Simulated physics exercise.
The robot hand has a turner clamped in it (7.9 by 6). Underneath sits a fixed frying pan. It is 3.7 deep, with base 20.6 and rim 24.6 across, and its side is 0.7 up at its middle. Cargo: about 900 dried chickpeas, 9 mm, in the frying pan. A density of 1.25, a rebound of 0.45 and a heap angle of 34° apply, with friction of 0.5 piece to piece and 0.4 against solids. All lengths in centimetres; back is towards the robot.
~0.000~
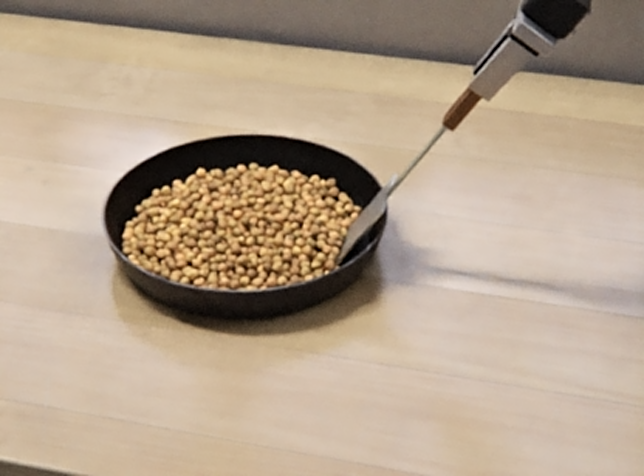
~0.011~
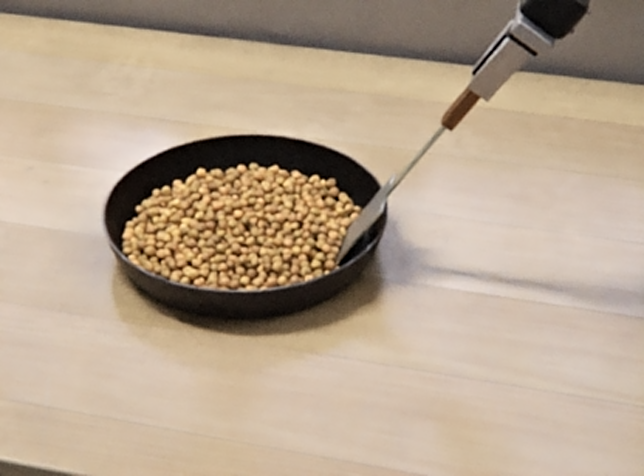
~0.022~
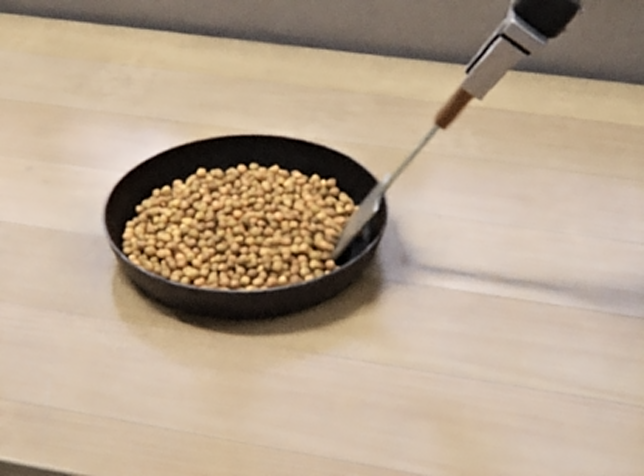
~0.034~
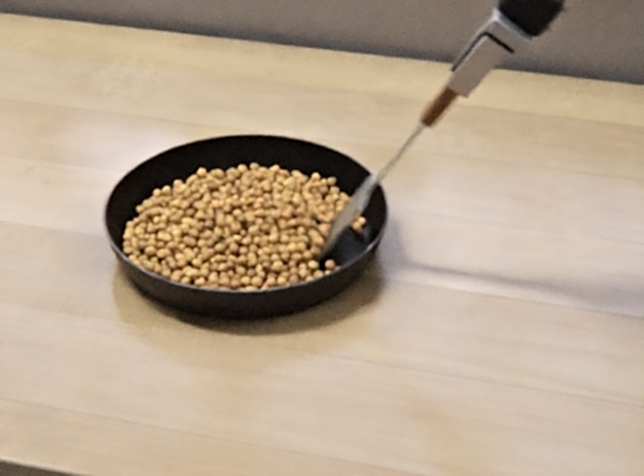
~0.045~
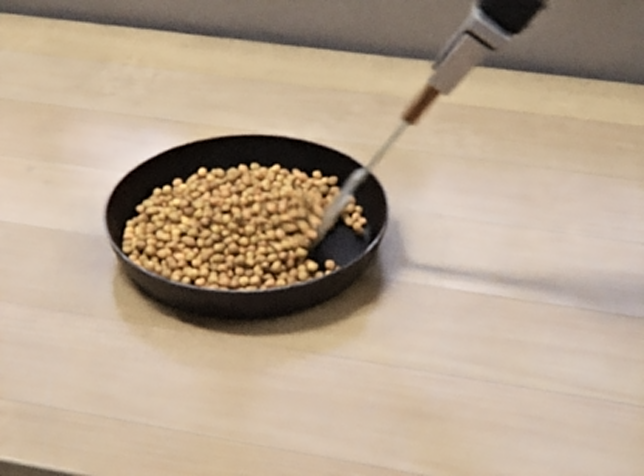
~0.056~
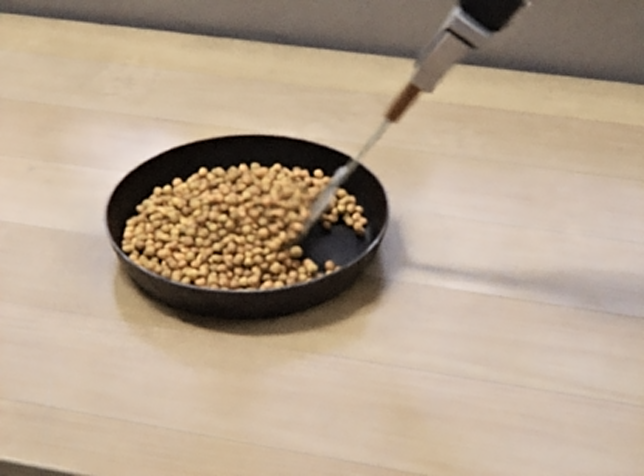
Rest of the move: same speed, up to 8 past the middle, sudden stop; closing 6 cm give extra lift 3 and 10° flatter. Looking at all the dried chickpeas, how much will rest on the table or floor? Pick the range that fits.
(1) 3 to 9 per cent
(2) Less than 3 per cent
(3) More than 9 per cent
More than 9 per cent (3).
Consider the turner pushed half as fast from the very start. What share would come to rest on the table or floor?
Then about 5 per cent.
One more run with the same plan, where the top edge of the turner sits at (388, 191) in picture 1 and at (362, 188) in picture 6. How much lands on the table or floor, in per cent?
5 per cent.
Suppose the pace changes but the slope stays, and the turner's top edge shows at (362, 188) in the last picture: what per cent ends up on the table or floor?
Expect about 5 per cent there.
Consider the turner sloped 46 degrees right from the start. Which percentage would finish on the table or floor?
Then roughly 15 percent.
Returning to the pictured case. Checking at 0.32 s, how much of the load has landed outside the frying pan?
Some 15 per cent of the load.
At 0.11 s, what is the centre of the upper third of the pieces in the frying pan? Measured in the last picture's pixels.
I'd put it somewhere near (212, 206).
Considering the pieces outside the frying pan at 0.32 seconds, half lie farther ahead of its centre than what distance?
I'd say some 24 centimetres.
After 0.08 s, sloping 58°, highest piece 8 above the table; 900 in the frying pan.
After 0.11 s, sloping 55°, highest piece 10 above the table; 899 in the frying pan, 1 on the blade or in flight.
After 0.32 s, sloping 48°, highest piece 8 above the table; 748 in the frying pan, 146 on the table or floor, 6 on the blade or in flight.
After 1.37 s, sloping 48°, highest piece 4 above the table; 748 in the frying pan, 152 on the table or floor.
In the end, 748 in the frying pan, 152 on the table or floor. That is 17 % on the table or floor.
